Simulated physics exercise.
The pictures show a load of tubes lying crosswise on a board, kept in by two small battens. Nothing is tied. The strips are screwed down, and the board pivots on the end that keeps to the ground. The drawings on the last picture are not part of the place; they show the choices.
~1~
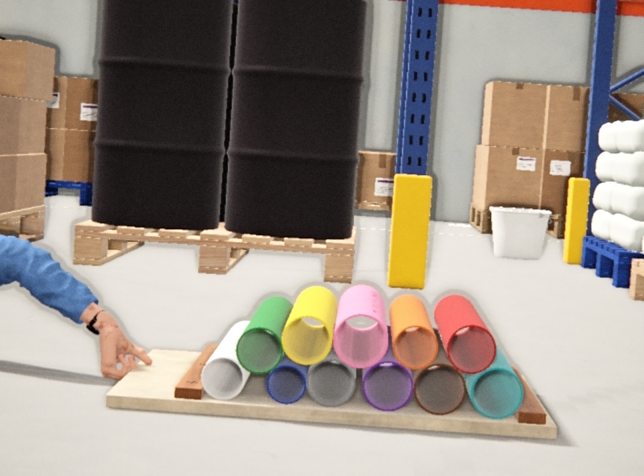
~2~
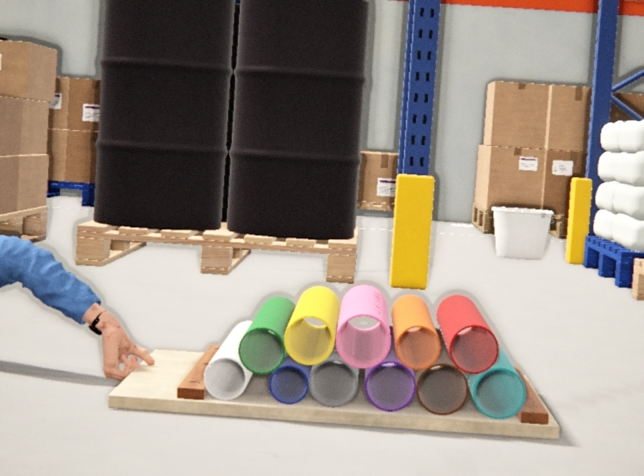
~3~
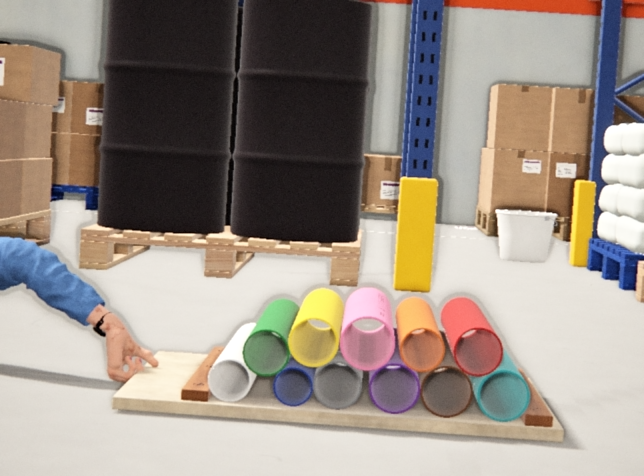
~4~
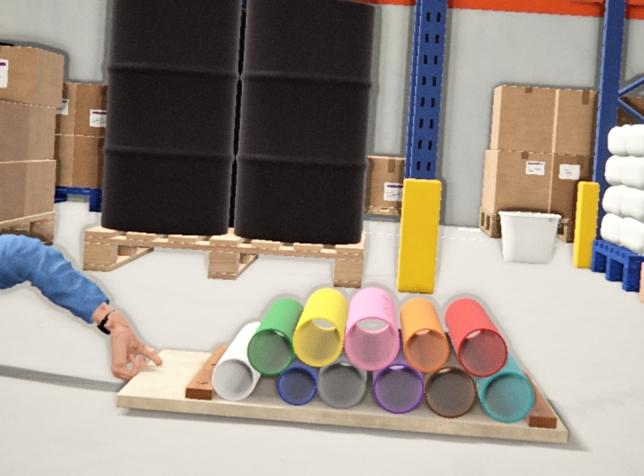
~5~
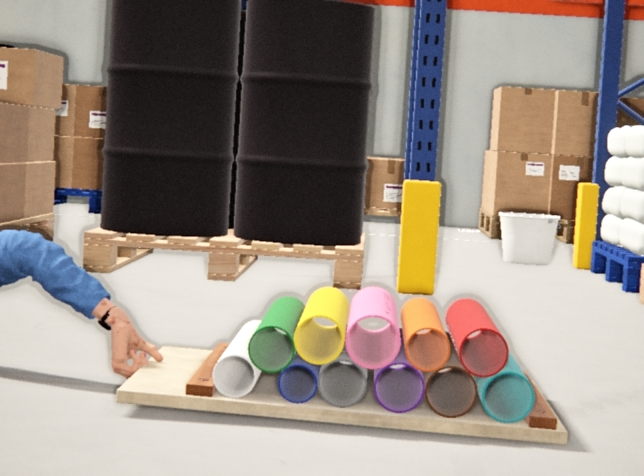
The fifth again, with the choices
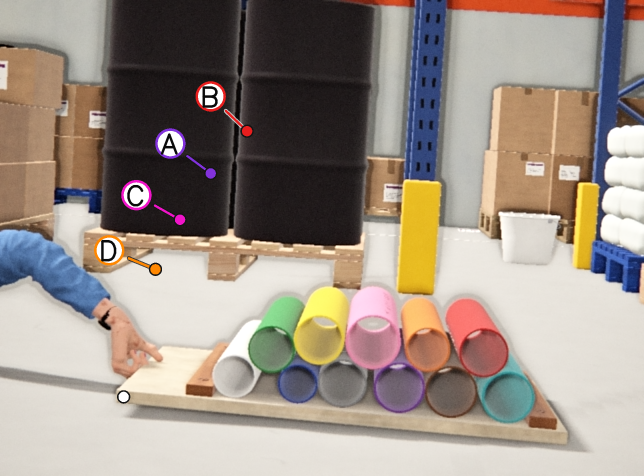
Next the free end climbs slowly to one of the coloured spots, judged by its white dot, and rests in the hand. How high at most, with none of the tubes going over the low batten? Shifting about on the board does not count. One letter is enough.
Up to C.
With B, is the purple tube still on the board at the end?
No.
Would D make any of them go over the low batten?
No.
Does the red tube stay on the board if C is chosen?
Yes.
On the marked copy, A at (211, 174); B at (247, 131); C at (180, 219); D at (155, 269); the white dot at (124, 397).
Taking C. A third of the way, board at 16°.
Two thirds of the way, board at 26°.
When it is over, board at 26°, none over the low batten.
As for the rest, A eight over the low batten; B eleven over the low batten; D none over the low batten.
